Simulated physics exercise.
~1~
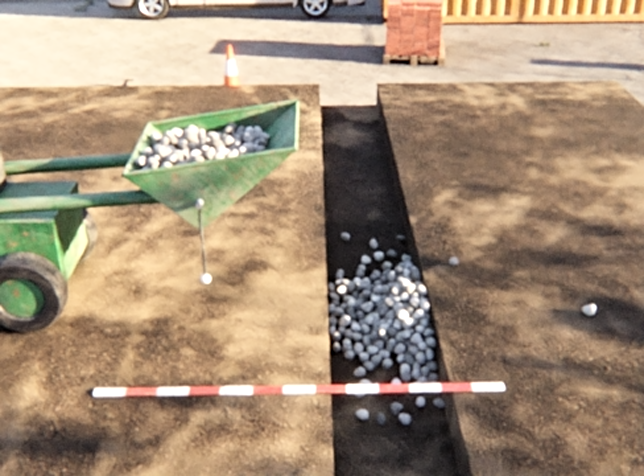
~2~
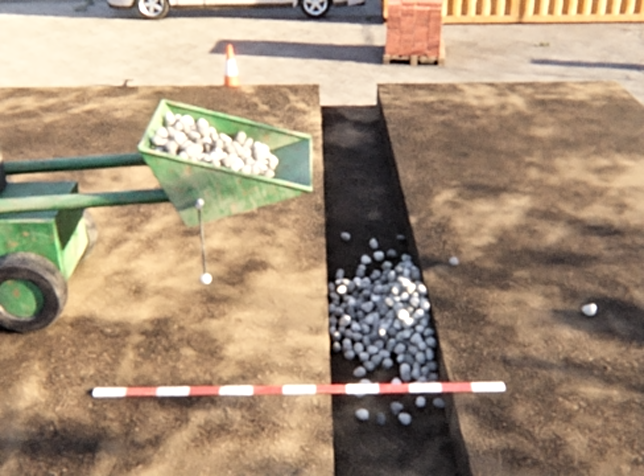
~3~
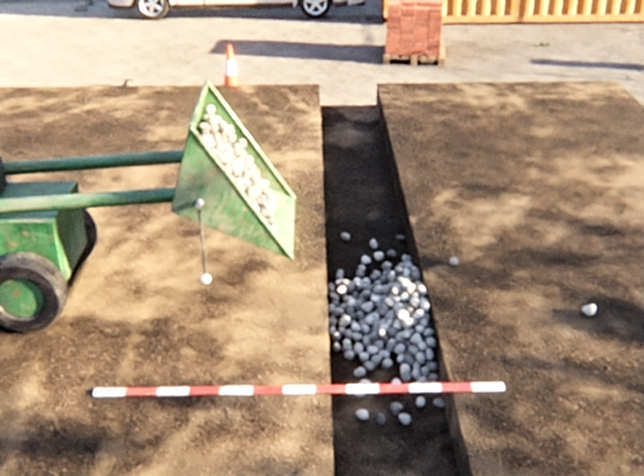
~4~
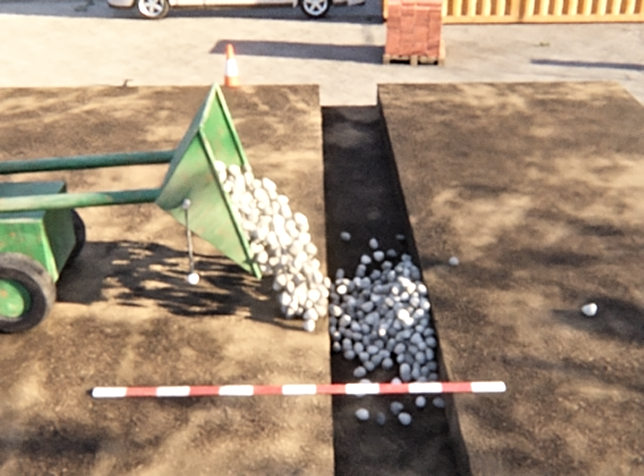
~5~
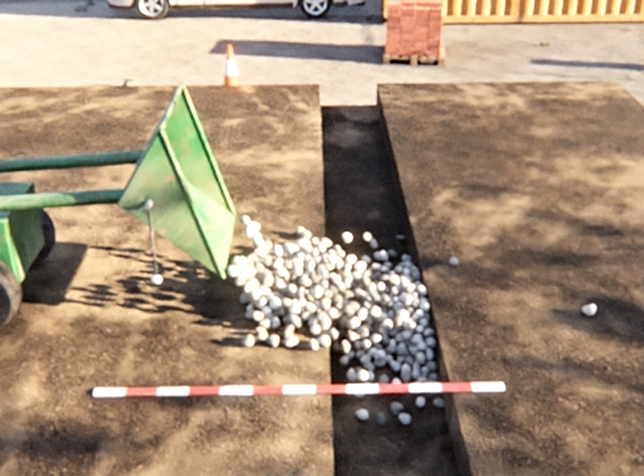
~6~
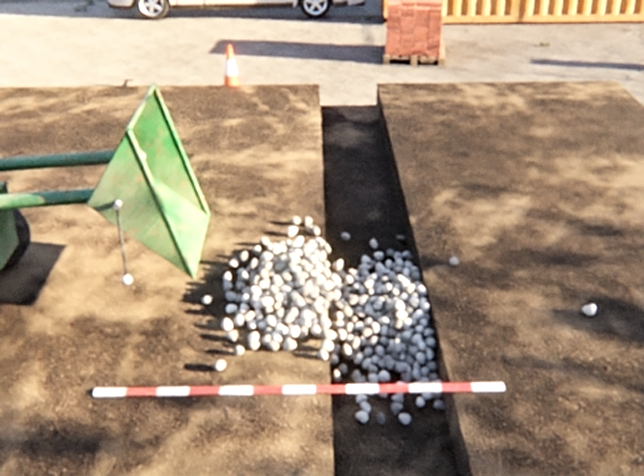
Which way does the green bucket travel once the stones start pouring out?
It moves to the left, drawing back from the trench while staying tipped.
Green loader bucket tipping pale cobbles beside a trench, then backing away empty as the stones settle in a heap across its near edge.
